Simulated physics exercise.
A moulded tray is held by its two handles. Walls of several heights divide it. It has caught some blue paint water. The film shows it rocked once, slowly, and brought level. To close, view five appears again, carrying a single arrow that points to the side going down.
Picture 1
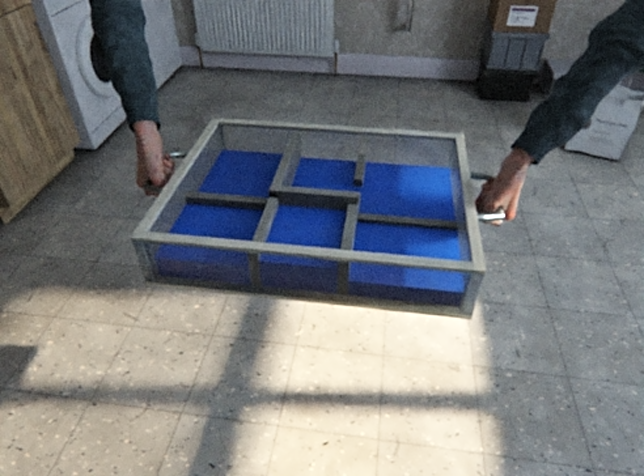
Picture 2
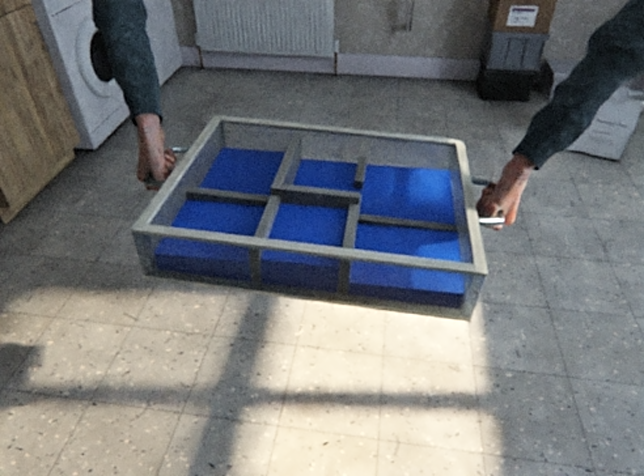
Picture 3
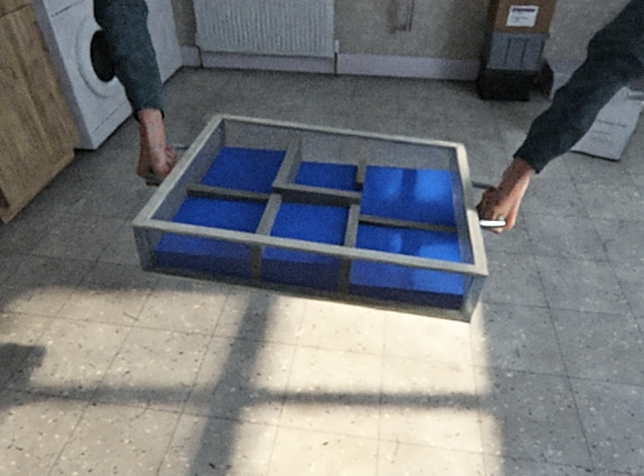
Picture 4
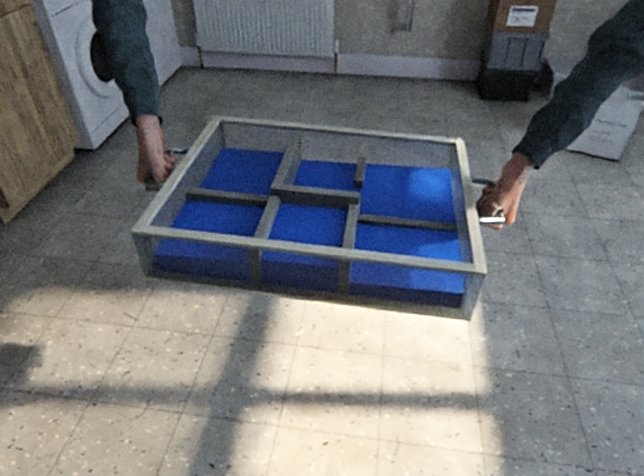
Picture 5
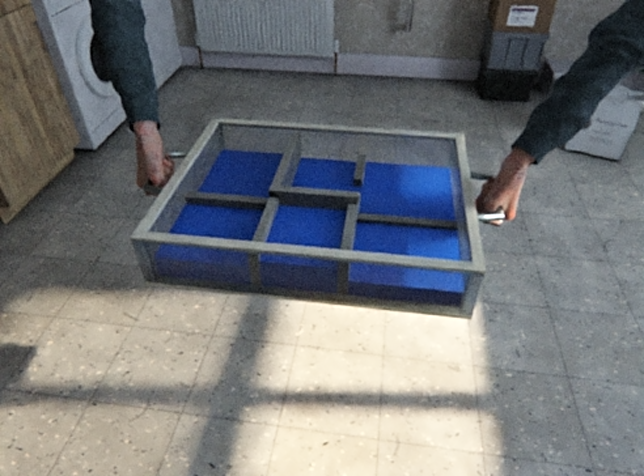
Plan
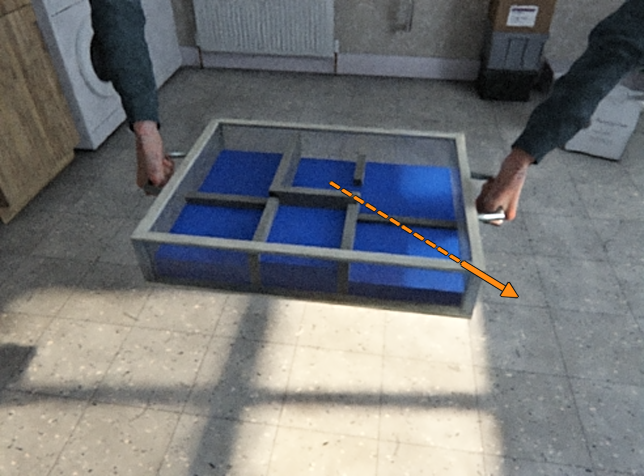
Two hands hold a divided tray of blue liquid, tilt it slightly, and level it again.
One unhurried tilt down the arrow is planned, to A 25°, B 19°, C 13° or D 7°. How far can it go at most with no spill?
C will do.
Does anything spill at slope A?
Yes, that goes wrong.
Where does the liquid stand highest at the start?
It is the front middle one.
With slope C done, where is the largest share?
That is the front right bay.
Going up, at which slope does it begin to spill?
Here it is slope B.
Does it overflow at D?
No, that is safe.
The tray is level; deepest in the front middle bay, at (306, 233), shallowest in the back middle.
Tipped about 3° down to the back right; no wall is crossed.
Tipped about 4° down to the back right; no wall is crossed.
Tipped about 2° down to the back right; no wall is crossed.
The tray is level; deepest in the front middle bay, at (306, 233), shallowest in the back middle.
The arrow ends at (512, 294).
For slope A, about 35 % goes over the rim.
For slope B, about 8 % goes over the rim.
For slope C, nothing spills; the front right bay holds the most.
For slope D, nothing spills; the back right bay holds the most.
